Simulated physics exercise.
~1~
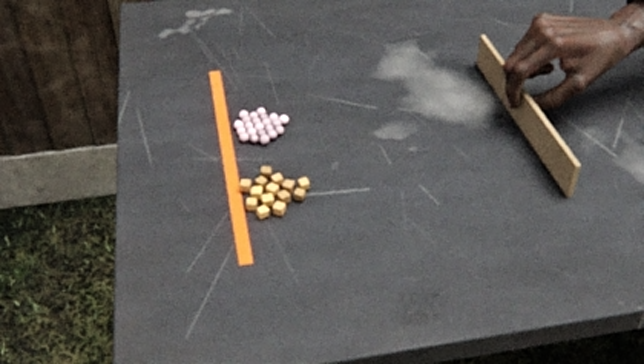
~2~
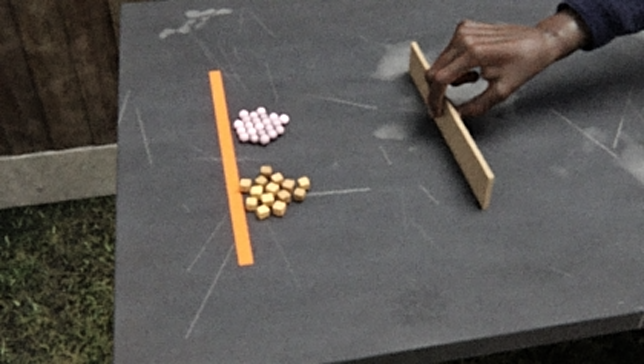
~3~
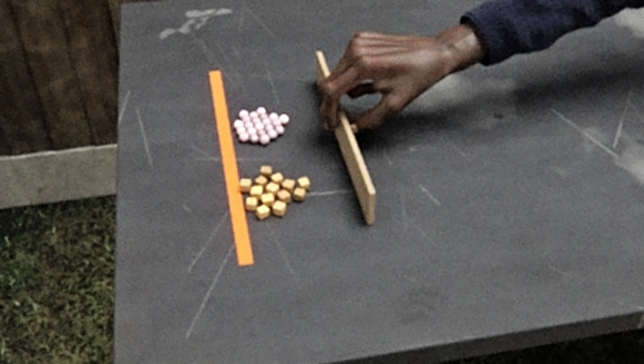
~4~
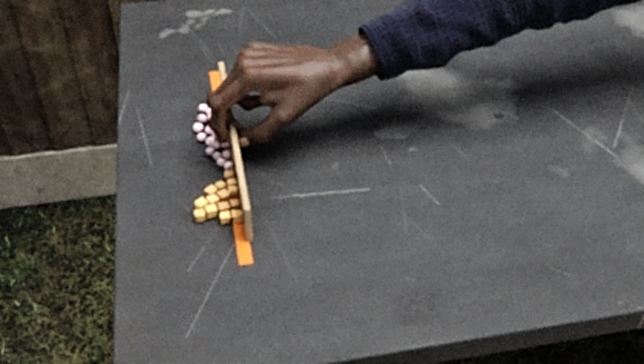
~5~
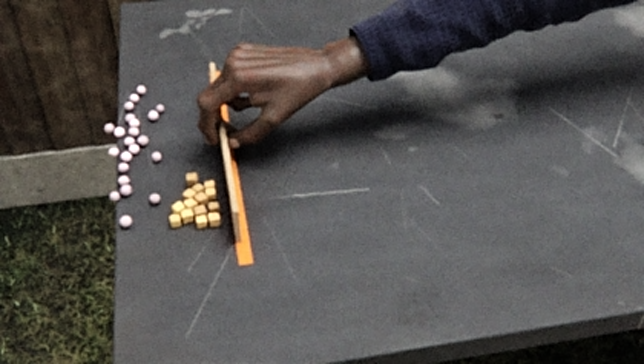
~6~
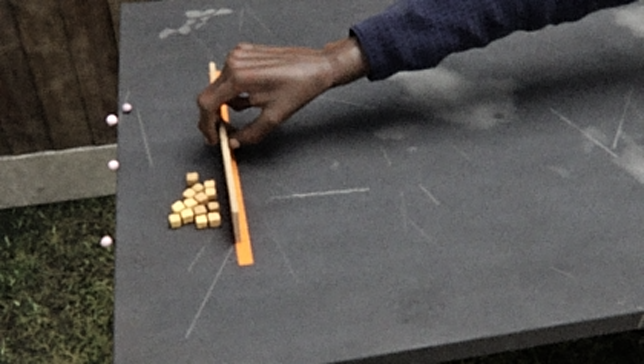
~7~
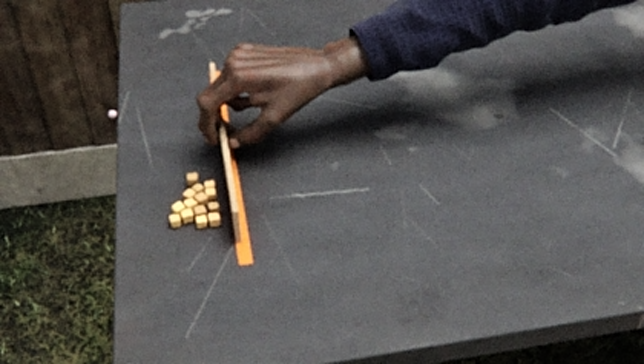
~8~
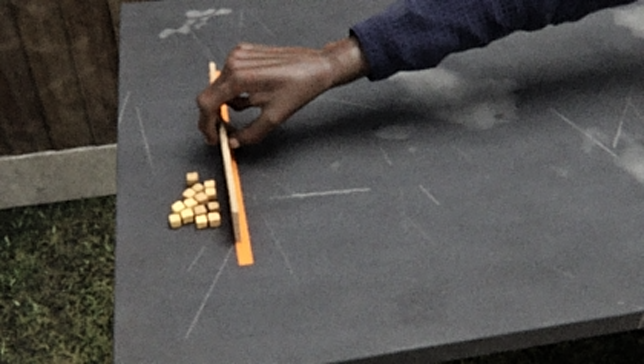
Hand sweeping a thin board left to orange tape, pink balls rolling off the table edge while golden cubes stay on top.
